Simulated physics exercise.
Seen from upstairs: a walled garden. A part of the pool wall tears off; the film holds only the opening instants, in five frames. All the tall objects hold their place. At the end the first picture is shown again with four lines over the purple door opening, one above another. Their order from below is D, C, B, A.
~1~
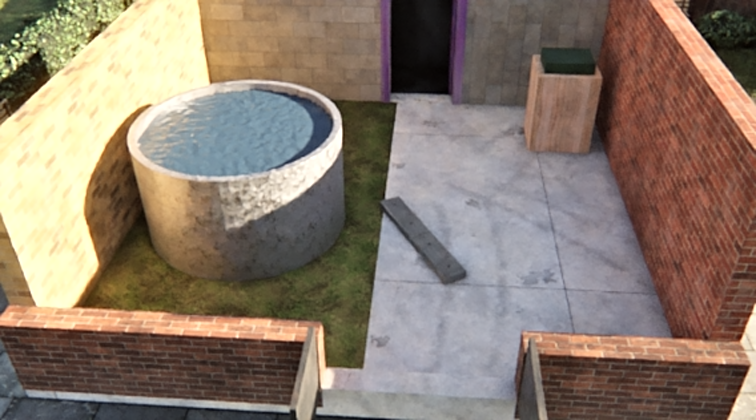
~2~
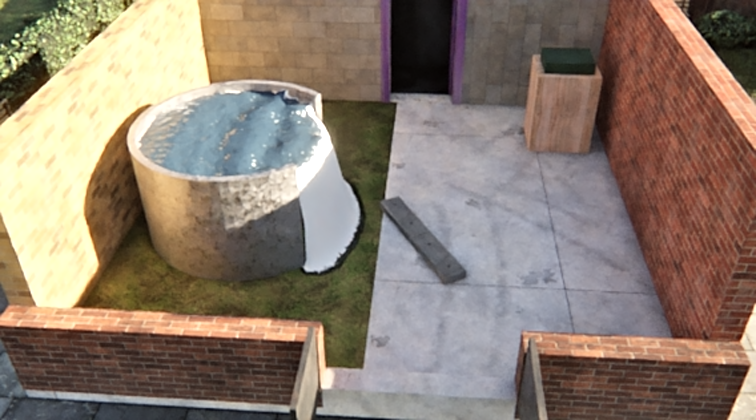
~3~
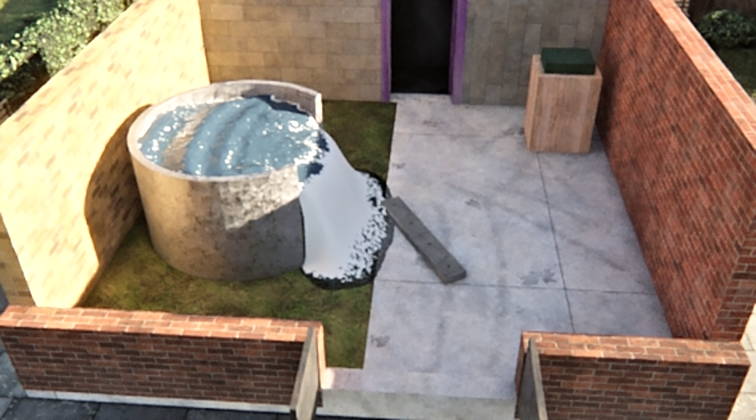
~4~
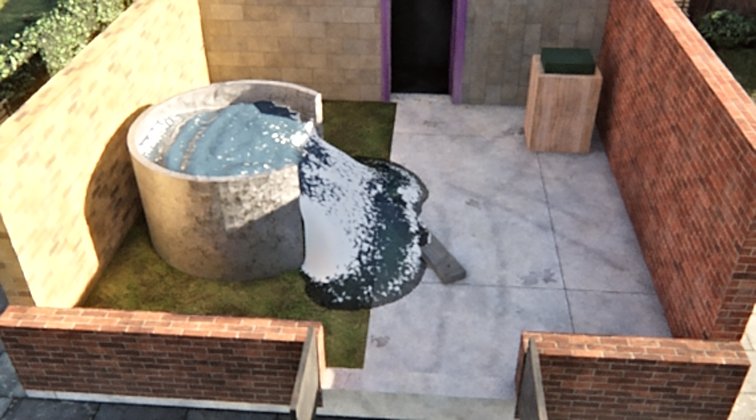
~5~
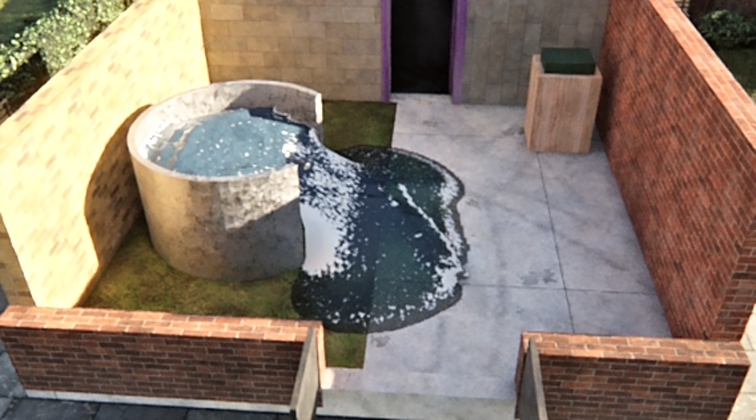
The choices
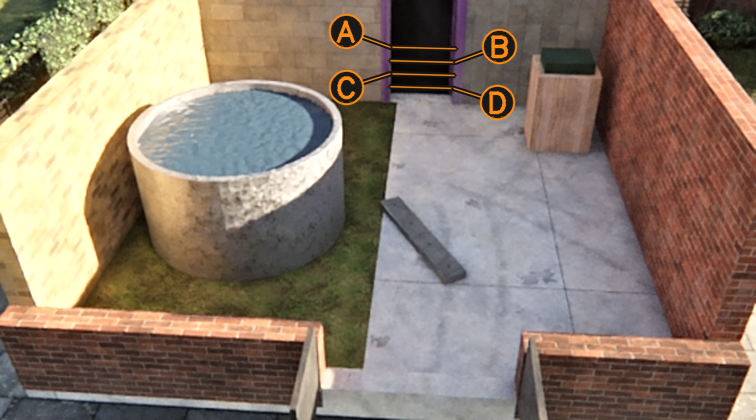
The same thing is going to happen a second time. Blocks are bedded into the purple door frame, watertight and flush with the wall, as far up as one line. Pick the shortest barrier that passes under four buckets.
That is height D.
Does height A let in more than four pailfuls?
No.
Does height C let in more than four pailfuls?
No, that is safe.
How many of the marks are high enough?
All four.
On the marked copy, A at (423, 48); B at (422, 61); C at (422, 74); D at (421, 87); from the bottom up D, C, B, A.
For height A, nothing gets over.
For height B, nothing gets over.
For height C, nothing gets over.
For height D, nothing gets over.
